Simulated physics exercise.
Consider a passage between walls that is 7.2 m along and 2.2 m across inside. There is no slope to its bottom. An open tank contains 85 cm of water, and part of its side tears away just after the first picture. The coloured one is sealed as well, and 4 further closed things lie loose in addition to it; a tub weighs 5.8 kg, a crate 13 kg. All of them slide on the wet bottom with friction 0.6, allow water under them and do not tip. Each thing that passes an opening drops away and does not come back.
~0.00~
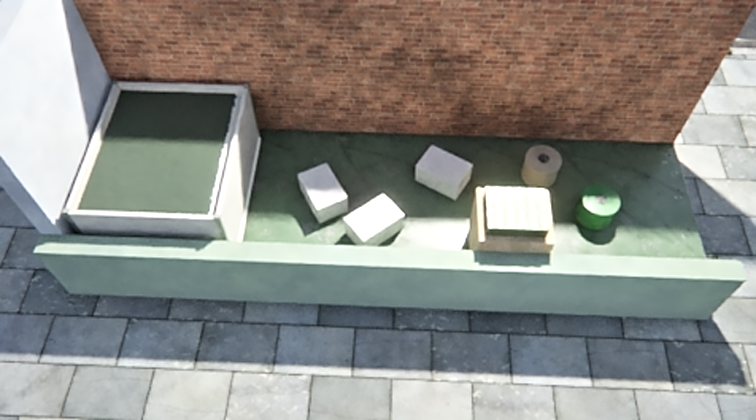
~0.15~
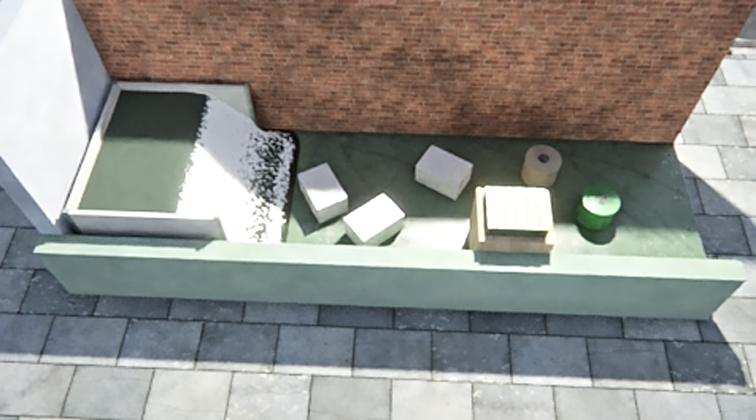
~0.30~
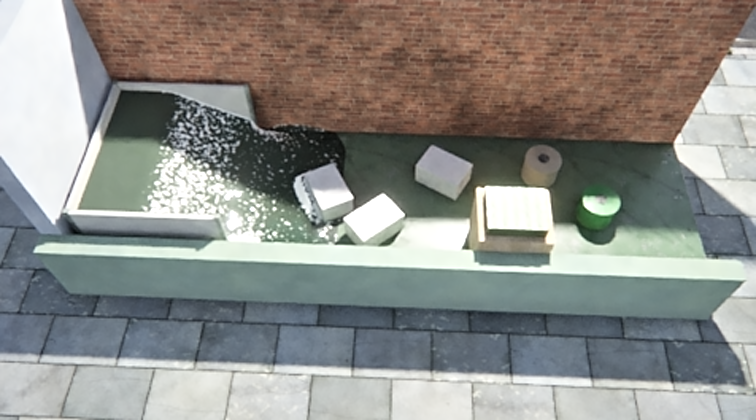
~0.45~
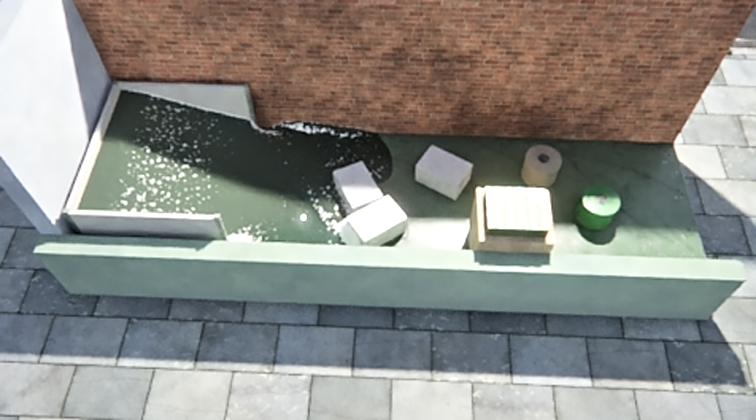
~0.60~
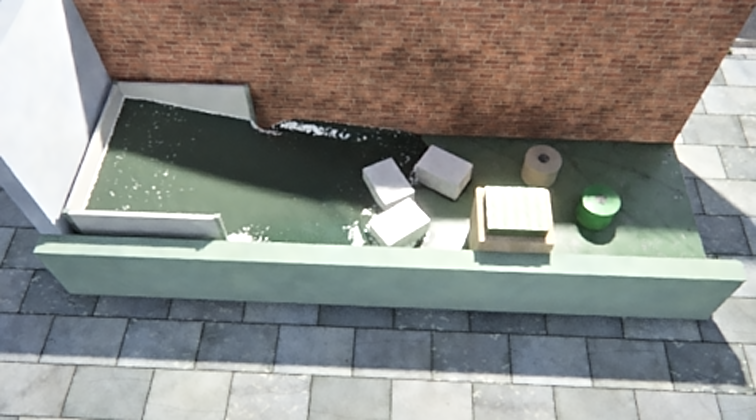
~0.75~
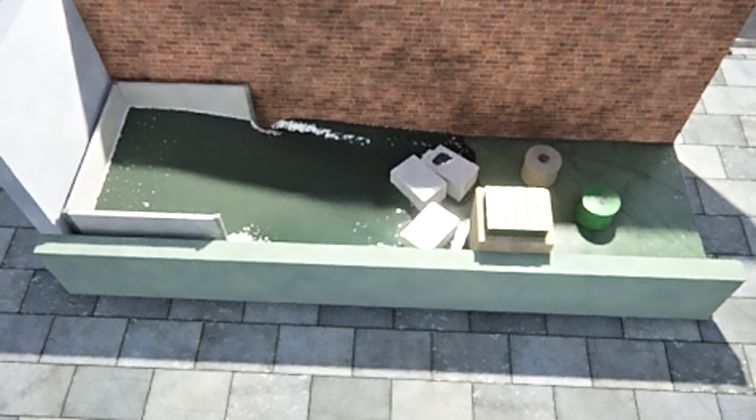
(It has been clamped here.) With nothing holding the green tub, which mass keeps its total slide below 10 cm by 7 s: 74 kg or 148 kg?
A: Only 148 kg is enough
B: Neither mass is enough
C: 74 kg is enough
C, 74 kg is enough.
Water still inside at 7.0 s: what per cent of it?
Around 50 % of the water.
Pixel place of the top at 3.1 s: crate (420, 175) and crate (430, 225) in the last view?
First one near (681, 171), second near (601, 155).
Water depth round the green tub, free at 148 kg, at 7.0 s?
Something like 4 centimetres.
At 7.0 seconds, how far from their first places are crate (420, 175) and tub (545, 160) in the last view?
The first is washed out and the second is gone out.
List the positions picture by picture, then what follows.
The green tub at (601, 200), on the bottom; 2.9 m2 under water; 0 of 5 have shifted, in the first frame.
The green tub at (601, 200) rests on the ground; 4.1 m2 under water; 0 of 5 have shifted, in the second frame.
The green tub at (601, 200), on the bottom; water covers 5.3 m2; 1 of 5 have shifted, in the third frame.
The green tub at (601, 200), on the bottom; water covers 6.5 m2; 1 of 5 have shifted, in the fourth frame.
The green tub at (601, 200) rests on the ground; water covers 7.7 m2; 2 of 5 have shifted, in the fifth frame.
The green tub at (601, 200), on the bottom; water covers 8.8 m2; 3 of 5 have shifted, in the sixth frame.
After 1.4 s the green tub would be 0 cm from its start with 74 kg and 0 cm from its start with 148 kg; 5 cm of water round it then.
After 3.1 s the green tub would be 3 cm from its start with 74 kg and 0 cm from its start with 148 kg; 8 cm of water round it then.
After 4.9 s the green tub would be 3 cm from its start with 74 kg and 0 cm from its start with 148 kg; 7 cm of water round it then.
After 7.0 s the green tub would be 3 cm from its start with 74 kg and 0 cm from its start with 148 kg; 4 cm of water round it then.
